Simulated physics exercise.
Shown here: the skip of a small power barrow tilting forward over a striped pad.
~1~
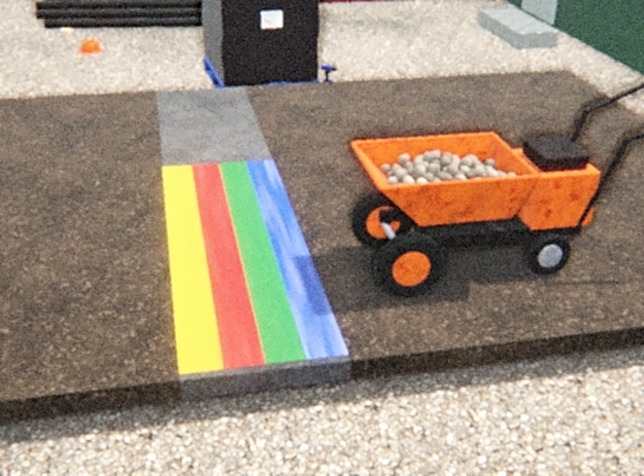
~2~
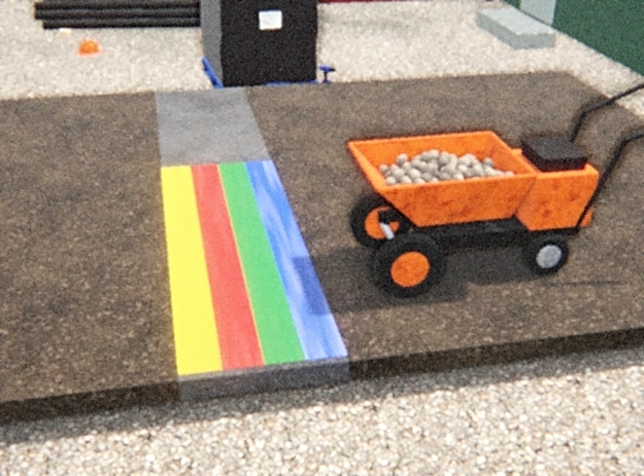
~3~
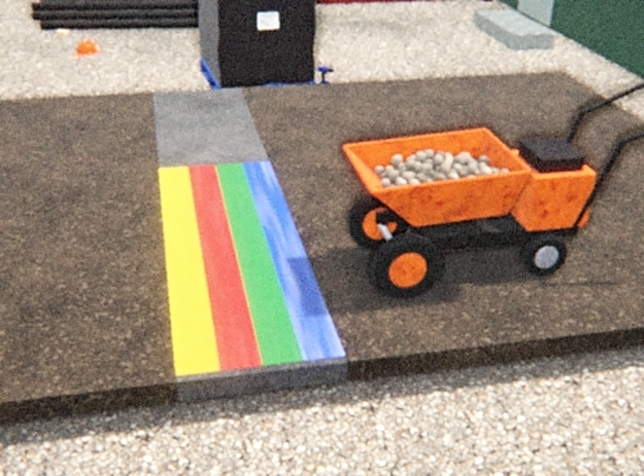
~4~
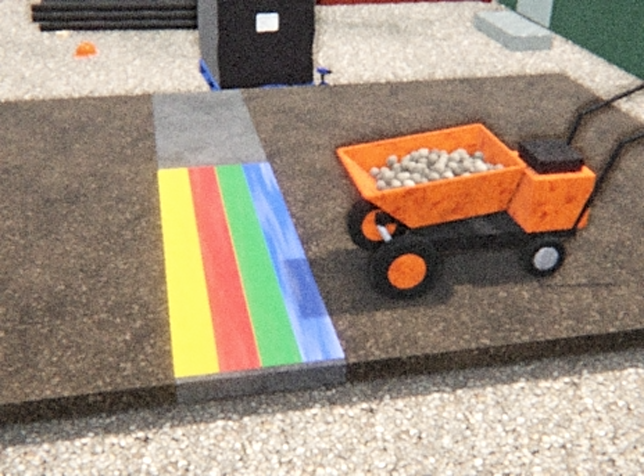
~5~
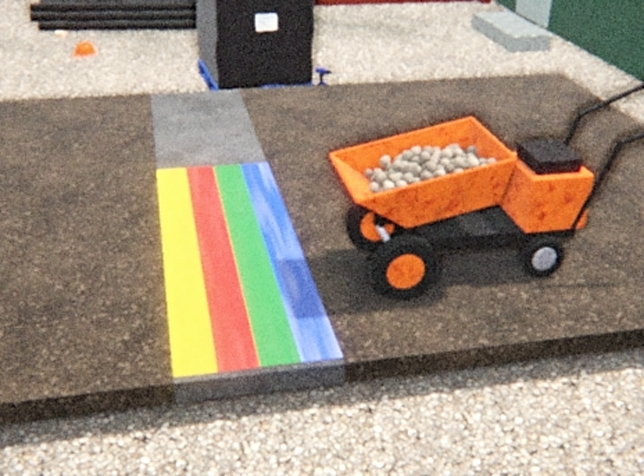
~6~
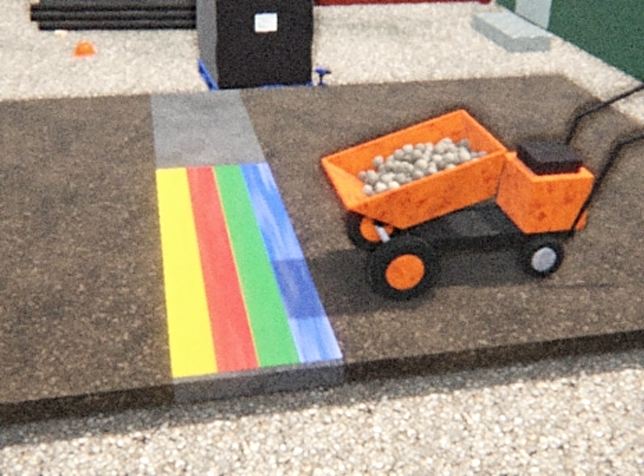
On a dark paved patch beside pale gravel, a small orange barrow loaded with rounded stones stood right of yellow, red, green and blue stripes, then its skip gradually tilted forward toward the left.
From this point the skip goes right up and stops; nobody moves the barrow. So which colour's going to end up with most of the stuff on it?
Most of it lands on green.
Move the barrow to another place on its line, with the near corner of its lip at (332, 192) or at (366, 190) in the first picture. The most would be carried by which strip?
The red strip at the first place, then the green one at the second.
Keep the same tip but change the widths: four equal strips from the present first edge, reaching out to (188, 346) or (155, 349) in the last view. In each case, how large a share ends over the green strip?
In order, 30 % and 40 %.
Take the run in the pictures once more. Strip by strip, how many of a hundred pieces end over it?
So the blue strip ends with 20 %, the green strip with 35 %, the red strip with 20 % and the yellow strip with 10 %.
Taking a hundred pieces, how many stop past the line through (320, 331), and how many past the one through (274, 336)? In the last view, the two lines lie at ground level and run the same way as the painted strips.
First roughly 90 percent, then 50 percent.
Shortly afterwards, skip tipped steeply; the whole lot in the skip.
Next, skip tipped steeply; near two thirds in the skip; a little over the blue strip; a little over the green strip; only a few over the red strip; only a few falling.
Some moments later, skip tipped right over; a little in the skip; near a quarter over the blue strip; near a third over the green strip; near a quarter over the red strip; a little over the yellow strip; only a few off the paint.
In the end, skip tipped right over; a little in the skip; near a quarter over the blue strip; near a third over the green strip; near a quarter over the red strip; a little over the yellow strip; only a few off the paint.
